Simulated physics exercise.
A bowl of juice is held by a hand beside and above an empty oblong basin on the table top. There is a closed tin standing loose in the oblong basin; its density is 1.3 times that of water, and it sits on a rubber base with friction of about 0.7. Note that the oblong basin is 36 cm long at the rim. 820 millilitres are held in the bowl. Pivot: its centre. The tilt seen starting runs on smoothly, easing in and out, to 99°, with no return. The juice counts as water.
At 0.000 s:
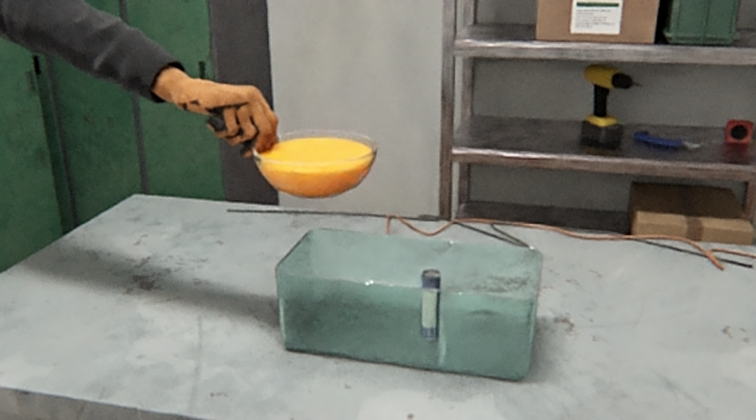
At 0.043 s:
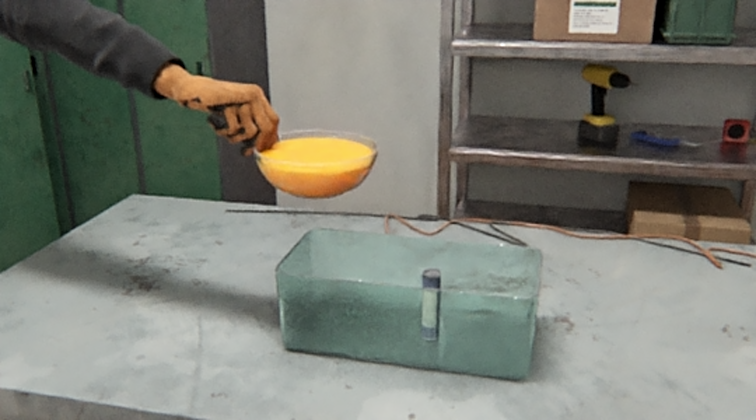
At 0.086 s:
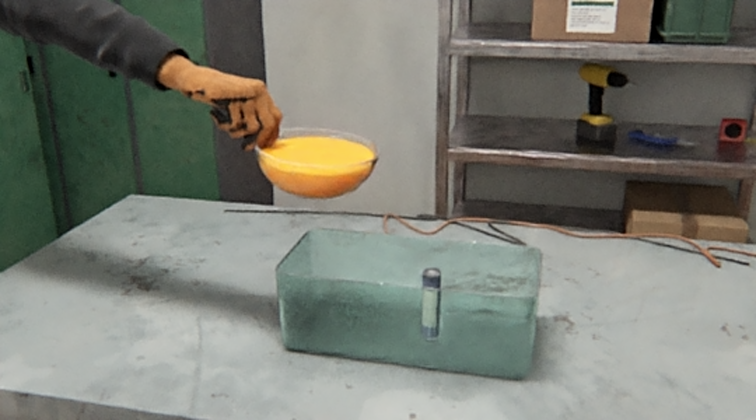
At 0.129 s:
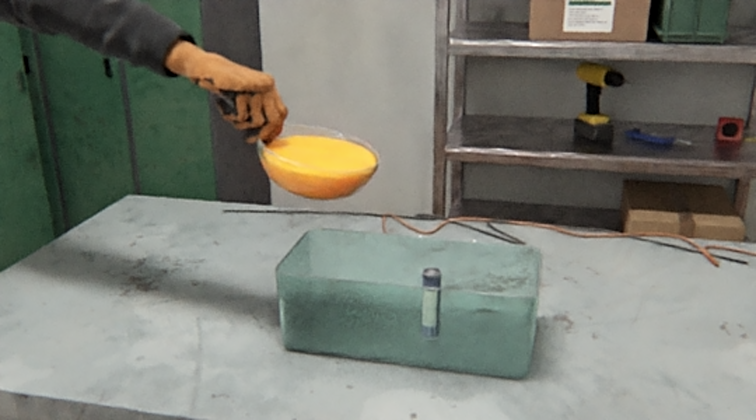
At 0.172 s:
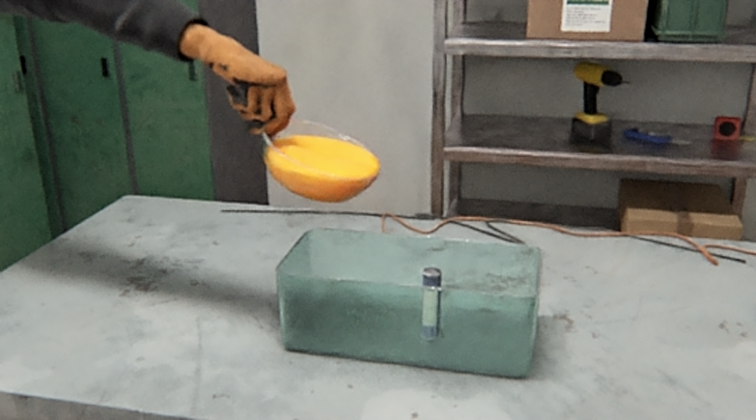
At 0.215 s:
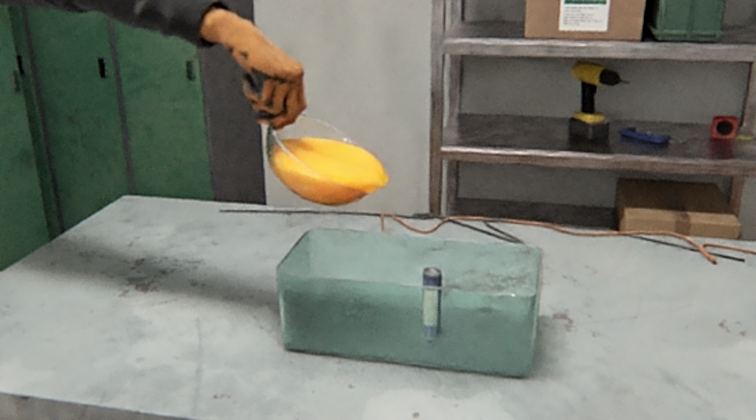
In a workshop, a gloved hand held a glass bowl of orange juice above a clear oblong basin with a small tin standing inside, then smoothly tilted the bowl further and further to the right.
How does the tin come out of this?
You'll see it capsize.
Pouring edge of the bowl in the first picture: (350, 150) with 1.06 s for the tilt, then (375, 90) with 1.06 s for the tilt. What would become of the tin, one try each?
First it keeps standing; then it stays up.
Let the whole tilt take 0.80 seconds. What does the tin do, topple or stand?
The tin stays on its base.
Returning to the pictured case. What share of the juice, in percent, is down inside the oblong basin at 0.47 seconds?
I'd put it near 62 percent.
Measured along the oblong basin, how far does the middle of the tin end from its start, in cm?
Shift of tin centre: Approx. 4.5 cm.
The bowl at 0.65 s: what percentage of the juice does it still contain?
I reckon near 0 per cent still sits there.
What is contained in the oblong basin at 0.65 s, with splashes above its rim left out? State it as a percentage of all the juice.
Some 98 per cent.
After 0.47 s the tilt is 93° and 6 per cent is still to pour; the tin stands where it began.
After 0.65 s the tilt is 99° and 0 per cent is still to pour; the tin leans 13°.
After 0.84 s the tilt is 99° and 0 per cent is still to pour; the tin leans 8°.
After 1.05 s the tilt is 99° and 0 per cent is still to pour; the tin leans 14°.
In the end the tin lies on its side.
